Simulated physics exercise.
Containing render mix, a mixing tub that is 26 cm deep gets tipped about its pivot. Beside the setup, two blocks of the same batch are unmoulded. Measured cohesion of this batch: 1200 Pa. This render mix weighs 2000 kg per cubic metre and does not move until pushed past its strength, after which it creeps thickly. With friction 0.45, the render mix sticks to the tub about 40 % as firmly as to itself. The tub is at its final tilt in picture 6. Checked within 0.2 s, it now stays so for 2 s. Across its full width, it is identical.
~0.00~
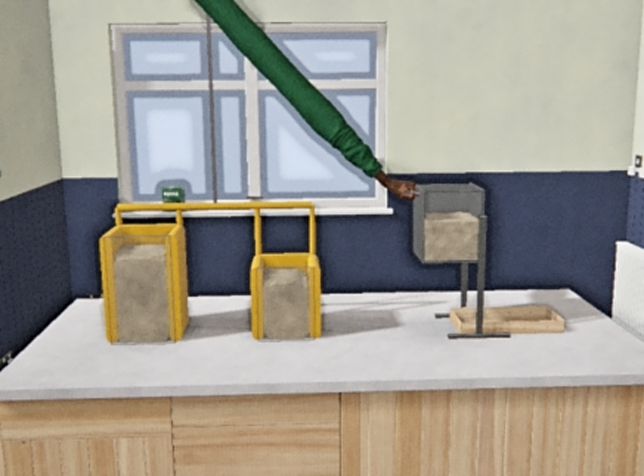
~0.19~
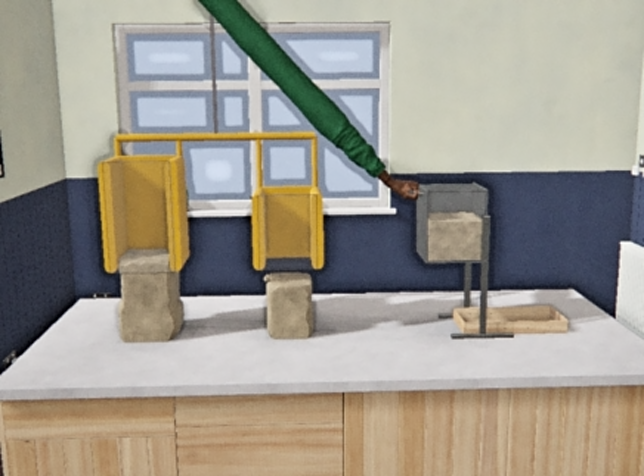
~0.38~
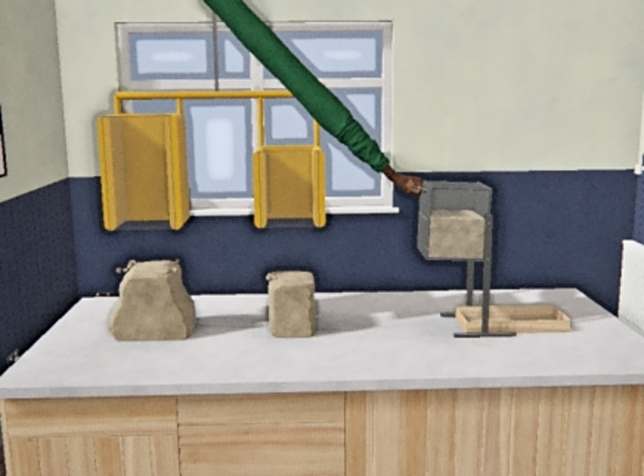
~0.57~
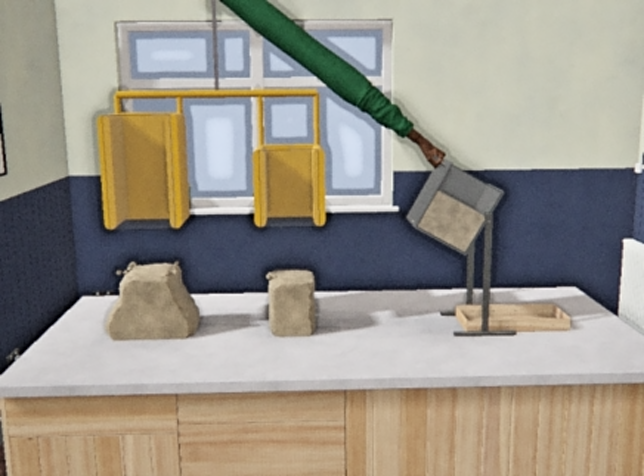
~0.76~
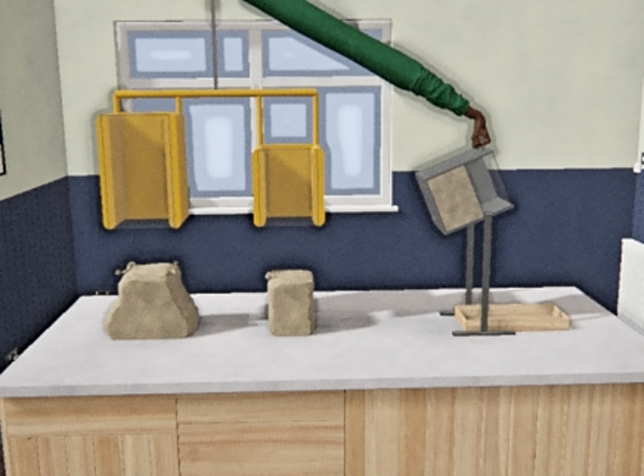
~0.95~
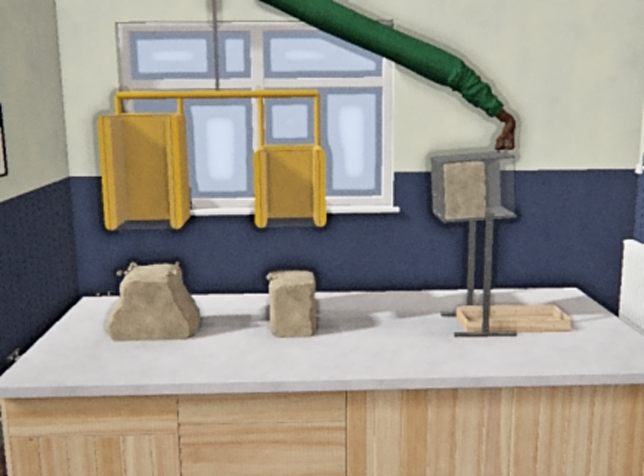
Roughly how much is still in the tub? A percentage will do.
I would say about 100 percent.
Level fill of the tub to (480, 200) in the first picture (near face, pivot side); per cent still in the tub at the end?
Then roughly 100 %.
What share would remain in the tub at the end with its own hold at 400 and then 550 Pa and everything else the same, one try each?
In that order: 85 %, 100 %.
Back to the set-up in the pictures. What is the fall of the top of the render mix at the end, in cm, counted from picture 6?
Roughly 0 cm.
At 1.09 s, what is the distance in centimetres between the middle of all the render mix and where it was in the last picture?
Roughly 0 centimetres.
By 1.09 s, the tub is at 86 degrees and holds 100 %.
By 1.26 s, the tub is at 86 degrees and holds 100 %.
By 1.43 s, the tub is at 86 degrees and holds 100 %.
By 1.60 s, the tub is at 86 degrees and holds 100 %.
By 2.95 s, at the end, the tub is at 86 degrees and holds 100 %.
